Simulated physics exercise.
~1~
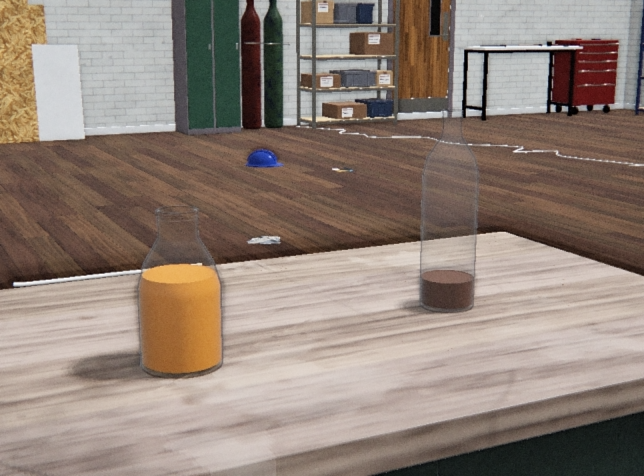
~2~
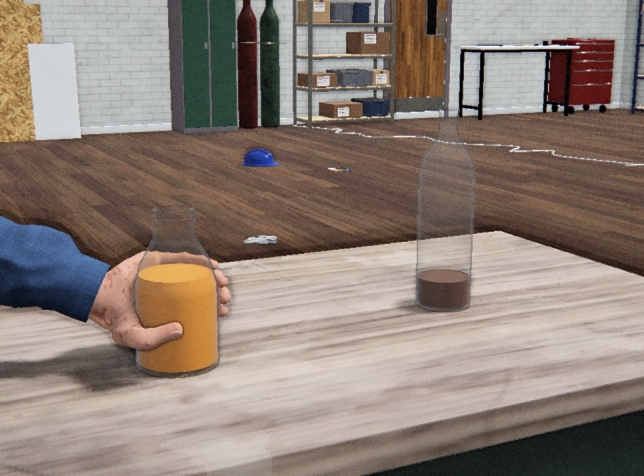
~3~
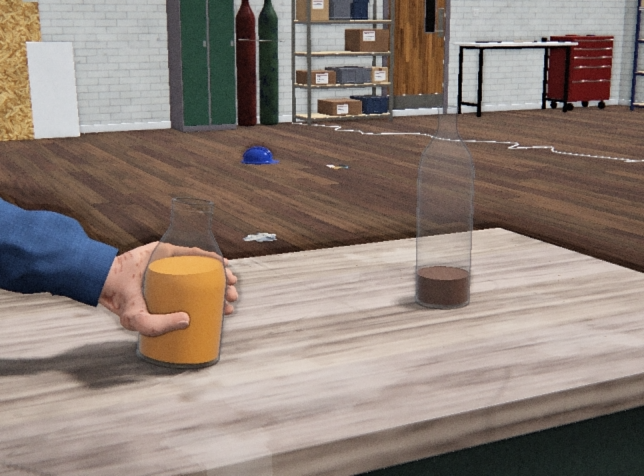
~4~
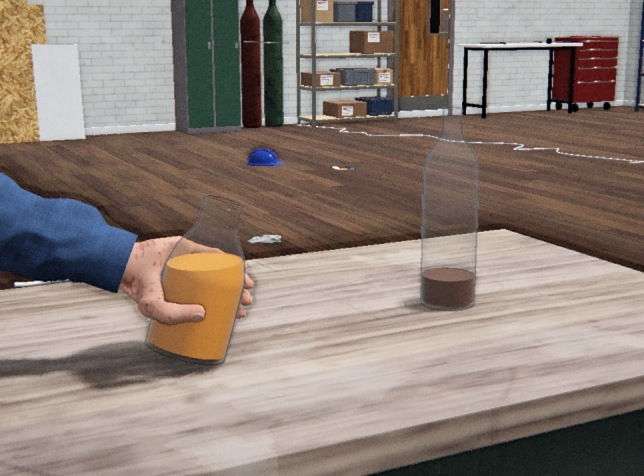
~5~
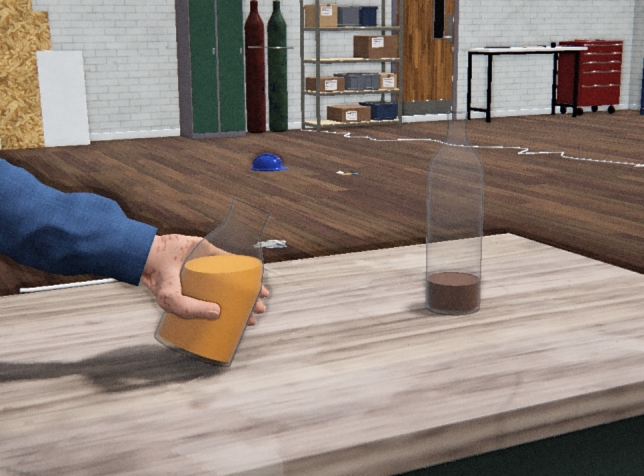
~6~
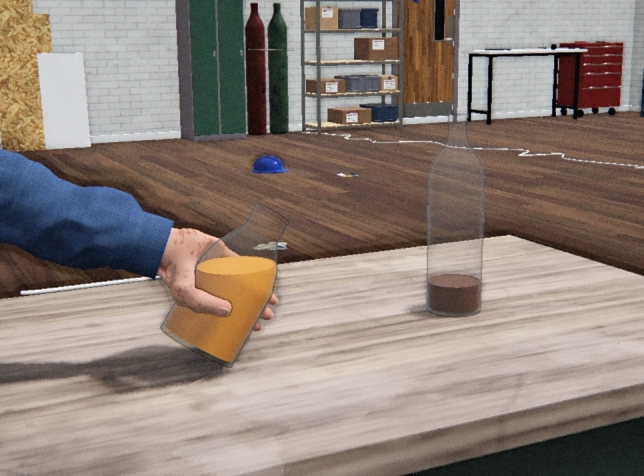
A hand grasping an open bottle of orange liquid on a wooden table and tilting it rightward, another bottle standing nearby.
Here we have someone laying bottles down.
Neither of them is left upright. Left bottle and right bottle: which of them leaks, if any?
One by one: Left bottle: The result will be some loss, right bottle: The result will be no loss.
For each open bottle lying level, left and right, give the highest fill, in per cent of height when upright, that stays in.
First 16 percent, second 26 percent.
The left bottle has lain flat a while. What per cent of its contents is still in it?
I'd put it at close to 30 per cent of what was there.
Next, the left bottle is nearly down; left bottle, some has come out.
After that, the left bottle lies flat; left bottle, some has come out.
Finally, both lie flat; left bottle, some has come out; right bottle, dry at the neck.
